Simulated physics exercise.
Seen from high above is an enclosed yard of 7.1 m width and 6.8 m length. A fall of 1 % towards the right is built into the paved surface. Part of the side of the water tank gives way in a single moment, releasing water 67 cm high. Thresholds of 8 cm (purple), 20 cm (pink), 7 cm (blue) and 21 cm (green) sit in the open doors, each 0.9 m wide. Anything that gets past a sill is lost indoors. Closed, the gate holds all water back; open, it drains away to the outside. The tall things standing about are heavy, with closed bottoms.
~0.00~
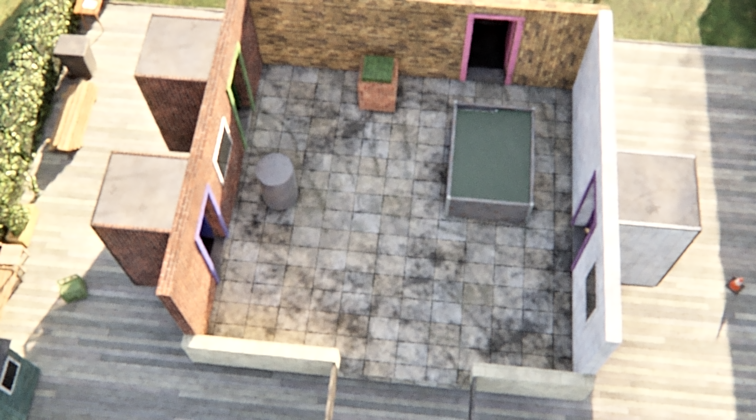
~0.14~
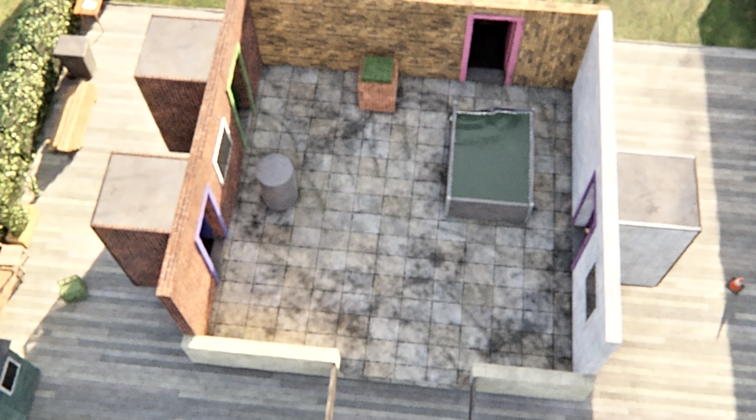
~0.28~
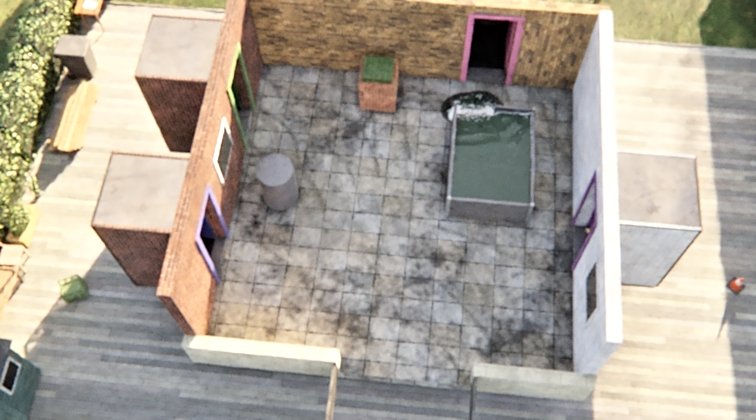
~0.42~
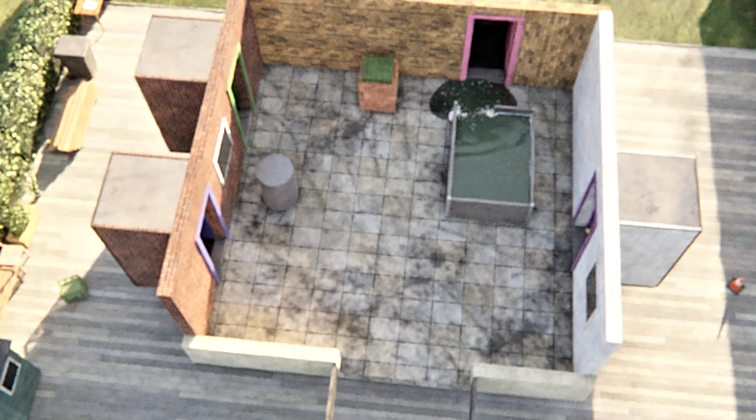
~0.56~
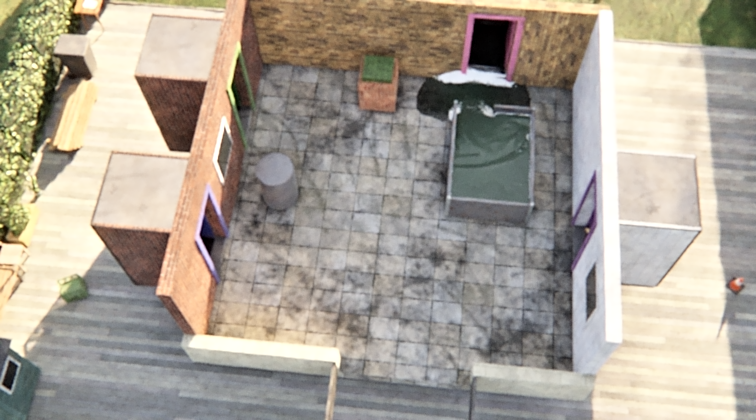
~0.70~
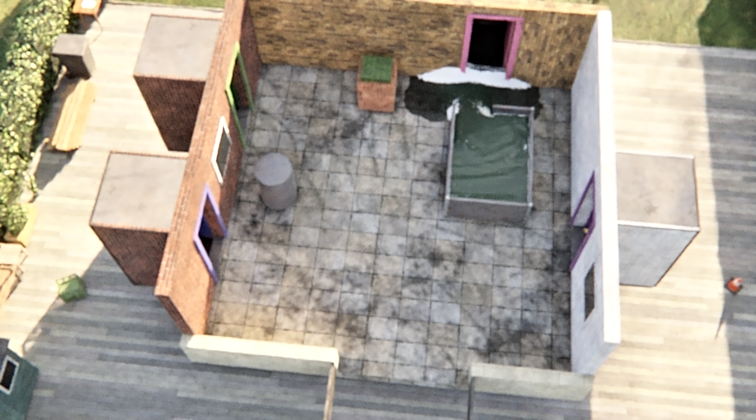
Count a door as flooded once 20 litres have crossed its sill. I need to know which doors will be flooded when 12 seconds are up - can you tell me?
Sure: The purple door will stay unflooded, the pink door will be flooded, the blue door will stay unflooded, the green door will stay unflooded.
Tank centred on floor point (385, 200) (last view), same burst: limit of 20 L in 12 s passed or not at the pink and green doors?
For the pink door, the amount is acceptable; for the green door, the amount is acceptable.
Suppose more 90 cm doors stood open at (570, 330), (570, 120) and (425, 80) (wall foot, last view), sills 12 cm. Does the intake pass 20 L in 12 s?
The first one doesn't reach it, the second one exceeds it, and the third one exceeds it.
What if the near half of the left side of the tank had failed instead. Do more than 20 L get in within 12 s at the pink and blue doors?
Door pink stays within, door blue goes beyond.
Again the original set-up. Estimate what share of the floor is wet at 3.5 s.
About 35 per cent.
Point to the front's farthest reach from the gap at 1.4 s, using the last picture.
I'd put it close to (339, 74).
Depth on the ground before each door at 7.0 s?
Depths: Purple door 7 cm, pink door 15 cm, blue door 2 cm, green door 5 cm.
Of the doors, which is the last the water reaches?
The final one is the blue door.
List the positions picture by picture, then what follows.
In the first picture, still water, 67 cm deep, in the water tank at (492, 154).
In the second picture, water pours out on the water tank's far side and has run 0.5 m, to a hidden place; typically 9 cm deep outside, 67 cm at the water tank's back.
In the third picture, water pours out on the water tank's far side and has run 0.9 m, to (487, 95); typically 10 cm deep outside, 67 cm at the water tank's back.
In the fourth picture, water pours out on the water tank's far side and has run 1.3 m, to (496, 83); typically 8 cm deep outside, 67 cm at the water tank's back.
In the fifth picture, the front is at (430, 77), 1.6 m from the gap on the water tank's far side; 2.4 m2 of floor is under water; 67 cm left at the back of the water tank.
In the sixth picture, water pours out on the water tank's far side and has run 1.8 m, to (534, 86); typically 8 cm deep outside, 64 cm at the water tank's back.
After 1.4 s water covers 10 % of the floor and is deepest (42 cm) near (465, 85); purple door not reached, pink door 38 cm at the sill, 70 L in, blue door not reached, green door not reached.
After 2.2 s water covers 20 % of the floor and is deepest (38 cm) near (465, 85); purple door not reached, pink door 35 cm at the sill, 168 L in, blue door not reached, green door not reached.
After 3.5 s water covers 35 % of the floor and is deepest (26 cm) near (465, 85); purple door 3 cm at the sill, 0 L in, pink door 25 cm at the sill, 237 L in, blue door not reached, green door 7 cm at the sill, 0 L in.
After 7.0 s water covers 80 % of the floor and is deepest (16 cm) near (473, 85); purple door 7 cm at the sill, 0 L in, pink door 15 cm at the sill, 259 L in, blue door 2 cm at the sill, 0 L in, green door 5 cm at the sill, 0 L in.
After 12.0 s water covers 85 % of the floor and is deepest (10 cm) near (568, 312); purple door 5 cm at the sill, 0 L in, pink door 8 cm at the sill, 259 L in, blue door 1 cm at the sill, 0 L in, green door 2 cm at the sill, 0 L in.
